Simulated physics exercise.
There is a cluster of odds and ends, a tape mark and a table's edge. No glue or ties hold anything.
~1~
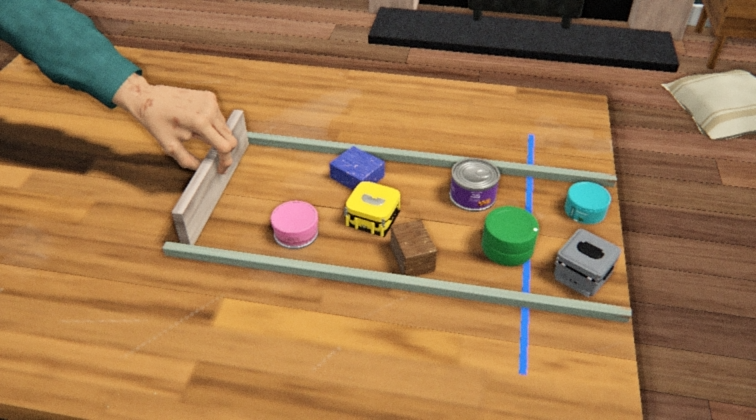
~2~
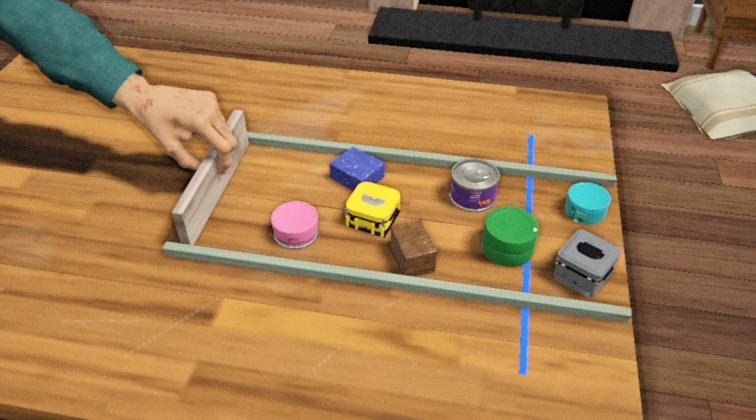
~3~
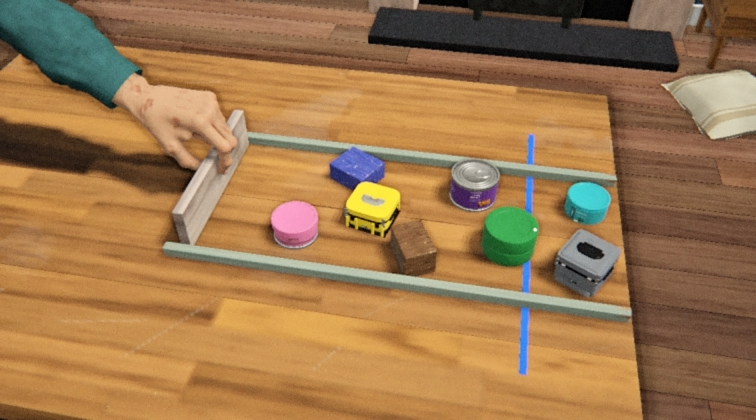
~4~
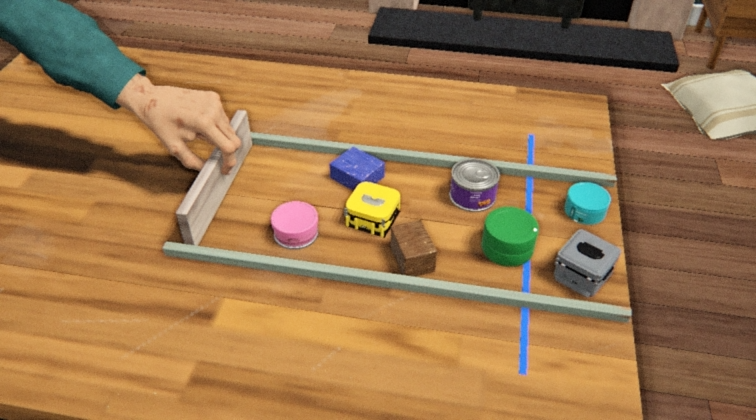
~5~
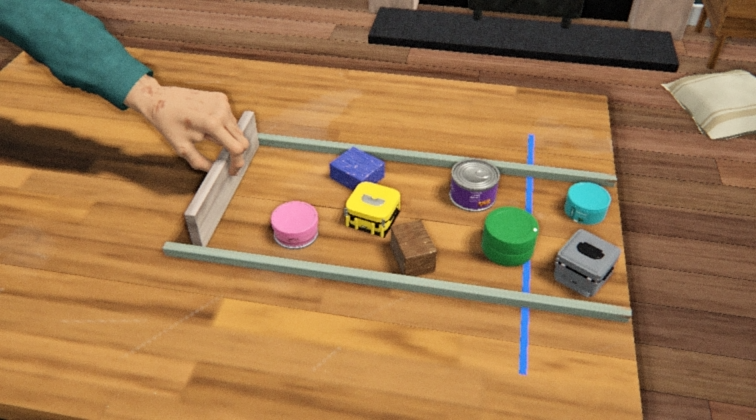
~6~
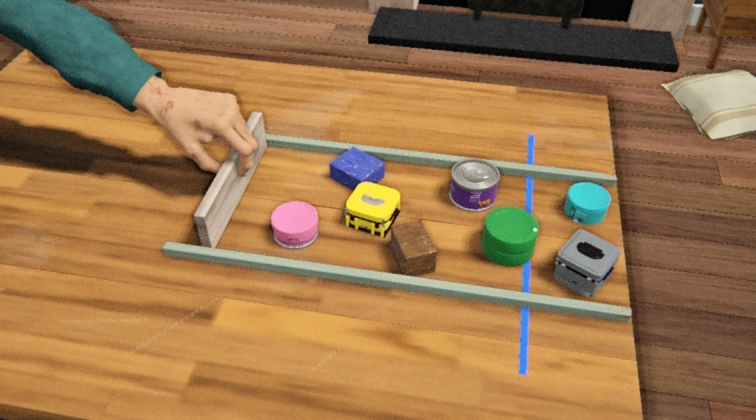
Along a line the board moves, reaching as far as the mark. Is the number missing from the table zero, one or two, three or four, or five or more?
It is one or two.
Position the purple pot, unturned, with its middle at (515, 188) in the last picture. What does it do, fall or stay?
Well, the purple pot keeps its place.
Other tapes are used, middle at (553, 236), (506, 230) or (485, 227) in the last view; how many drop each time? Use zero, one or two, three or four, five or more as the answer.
Lab note - fallen per tape, in order: 3 or 4 / either one or two / none at all.
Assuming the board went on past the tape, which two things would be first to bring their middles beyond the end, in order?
In order, first the turquoise tub, then the grey case.
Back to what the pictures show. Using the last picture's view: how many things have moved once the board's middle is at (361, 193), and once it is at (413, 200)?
At that stage 4; at the next, 5.
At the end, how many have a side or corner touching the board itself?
That would be 3 of them.
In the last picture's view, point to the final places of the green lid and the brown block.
First: About (603, 241); second: About (590, 276).
Soon after, none off yet; turquoise tub at rest near (587, 203); grey case at rest near (586, 263); green lid at rest near (510, 236).
In the end, the number that fall off is one or two; gone, grey case and turquoise tub.
